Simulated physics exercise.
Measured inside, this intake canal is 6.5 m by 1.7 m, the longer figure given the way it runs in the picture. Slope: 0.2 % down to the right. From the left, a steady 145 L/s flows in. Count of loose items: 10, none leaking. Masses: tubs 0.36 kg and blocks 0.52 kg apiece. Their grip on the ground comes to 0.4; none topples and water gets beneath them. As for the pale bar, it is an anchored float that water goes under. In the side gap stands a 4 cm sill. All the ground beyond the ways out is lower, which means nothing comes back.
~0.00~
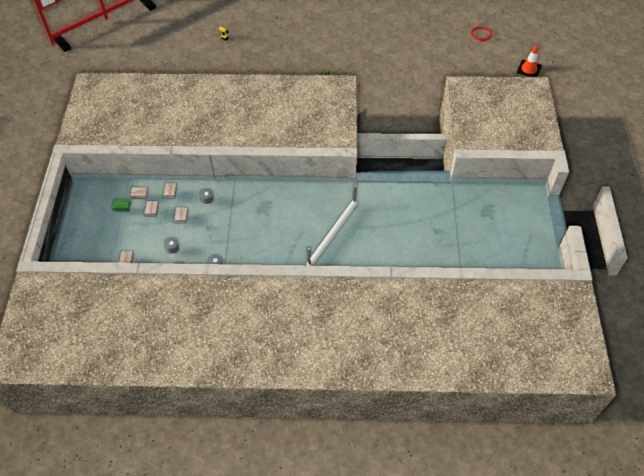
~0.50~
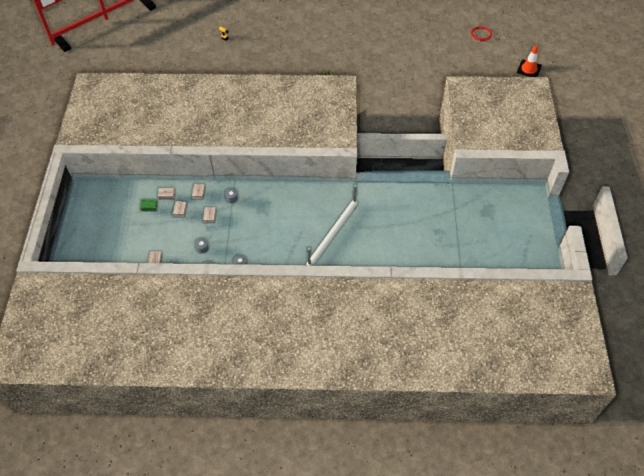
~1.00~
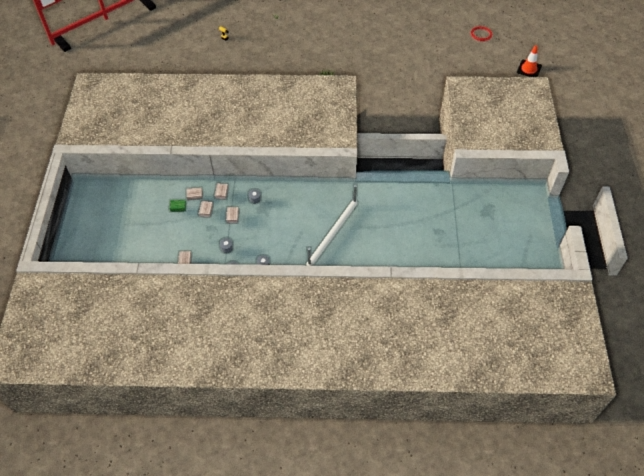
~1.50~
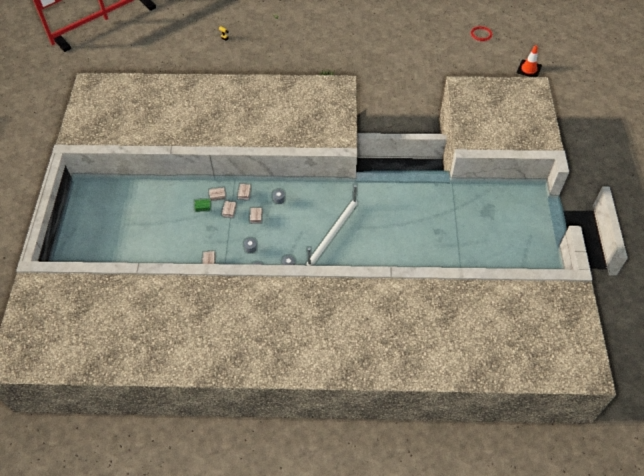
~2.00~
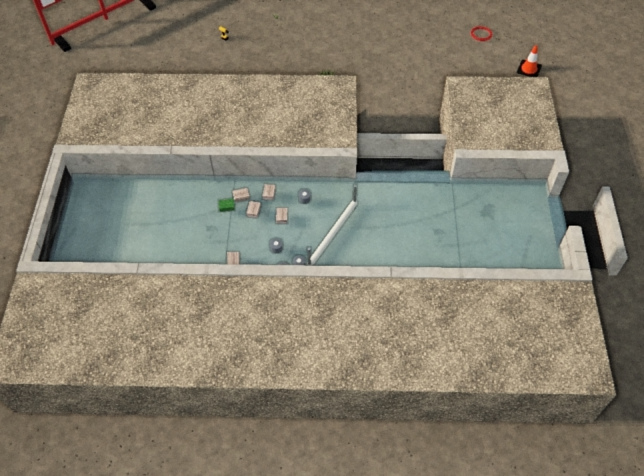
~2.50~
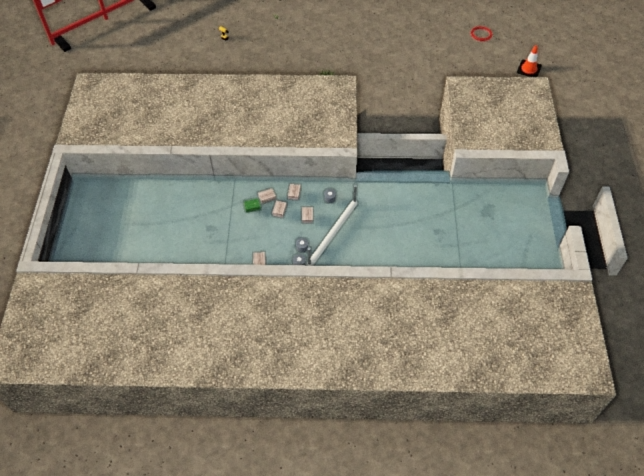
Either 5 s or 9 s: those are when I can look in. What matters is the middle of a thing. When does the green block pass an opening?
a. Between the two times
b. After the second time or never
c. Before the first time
Between the two times.
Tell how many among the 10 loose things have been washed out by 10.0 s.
8 in total.
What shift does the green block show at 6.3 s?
About 300 cm out of place.
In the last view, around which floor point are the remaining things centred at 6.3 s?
(362, 220).
After 3.5 s the green block is near (303, 204), 2.4 m from its start, afloat; 0 of 10 are out; 10 afloat.
After 6.3 s the green block is near (363, 184), 3.2 m from its start, afloat; 4 of 10 are out; 6 afloat.
After 10.0 s the green block has gone out (at 6.9 s); 8 of 10 are out; 2 afloat.
After 14.0 s the green block has gone out (at 6.9 s); 9 of 10 are out; 1 afloat.
